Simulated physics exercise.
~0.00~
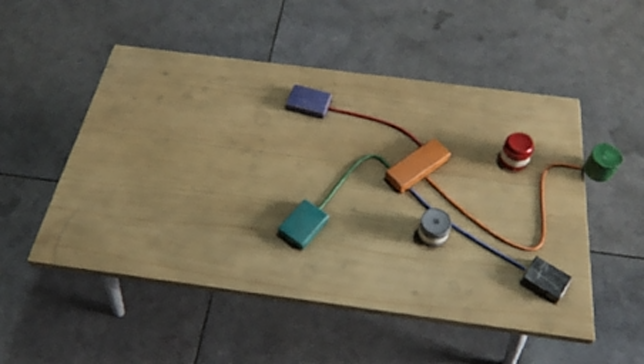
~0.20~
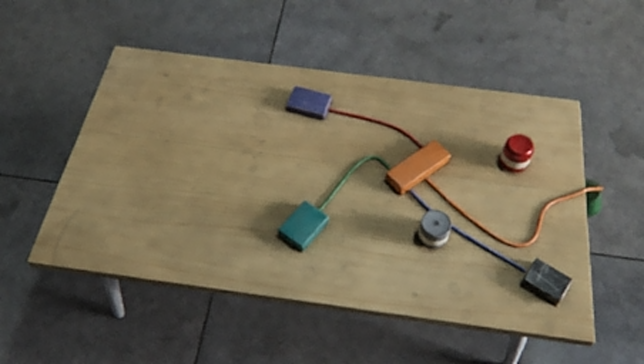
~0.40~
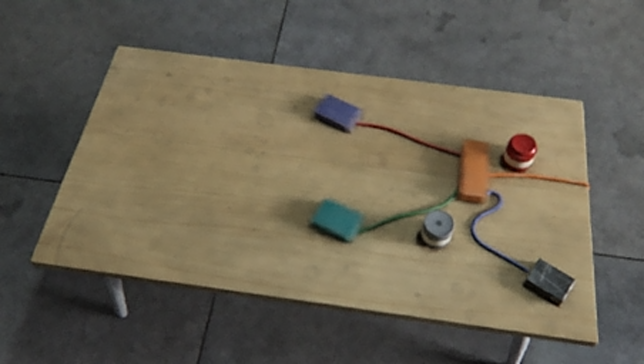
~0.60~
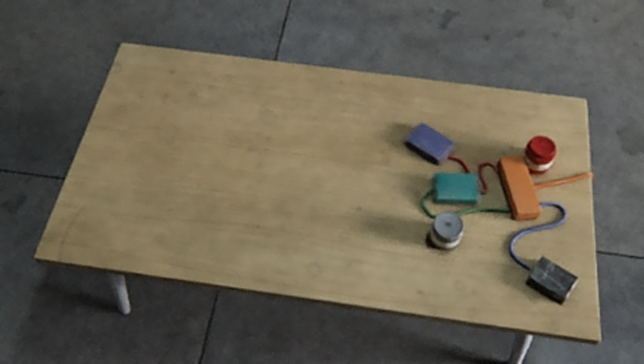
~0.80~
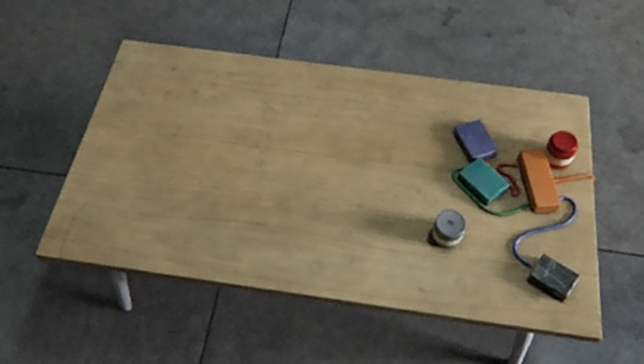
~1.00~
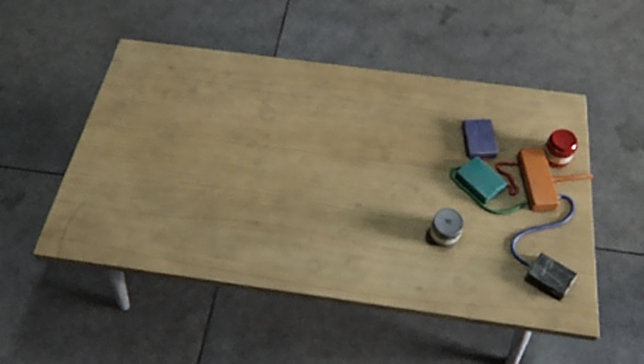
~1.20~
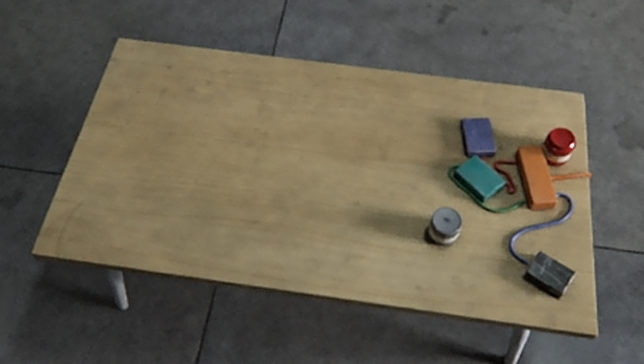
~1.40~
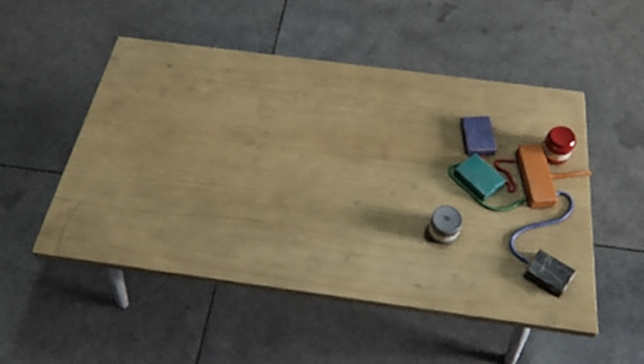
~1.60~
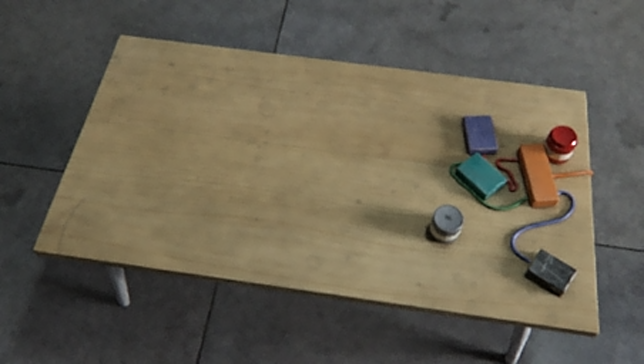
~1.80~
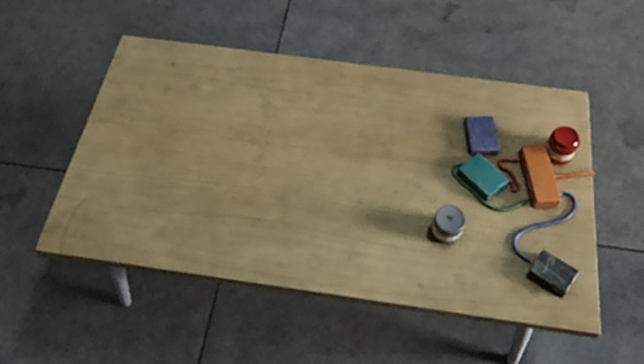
A pale wooden table stands on a grey tiled floor, seen from above by a slightly swaying camera. On its right half, an orange block is joined by coloured cords to a blue box, a teal box, a black box near the lower right corner and a green cylinder at the right edge, with a red jar and a grey canister nearby. The green cylinder tips over the edge and drops out of sight. Its orange cord pulls taut, and the orange block slides right, dragging the blue and teal boxes and nudging the red jar. They settle bunched near the right edge, while the black box stays put.
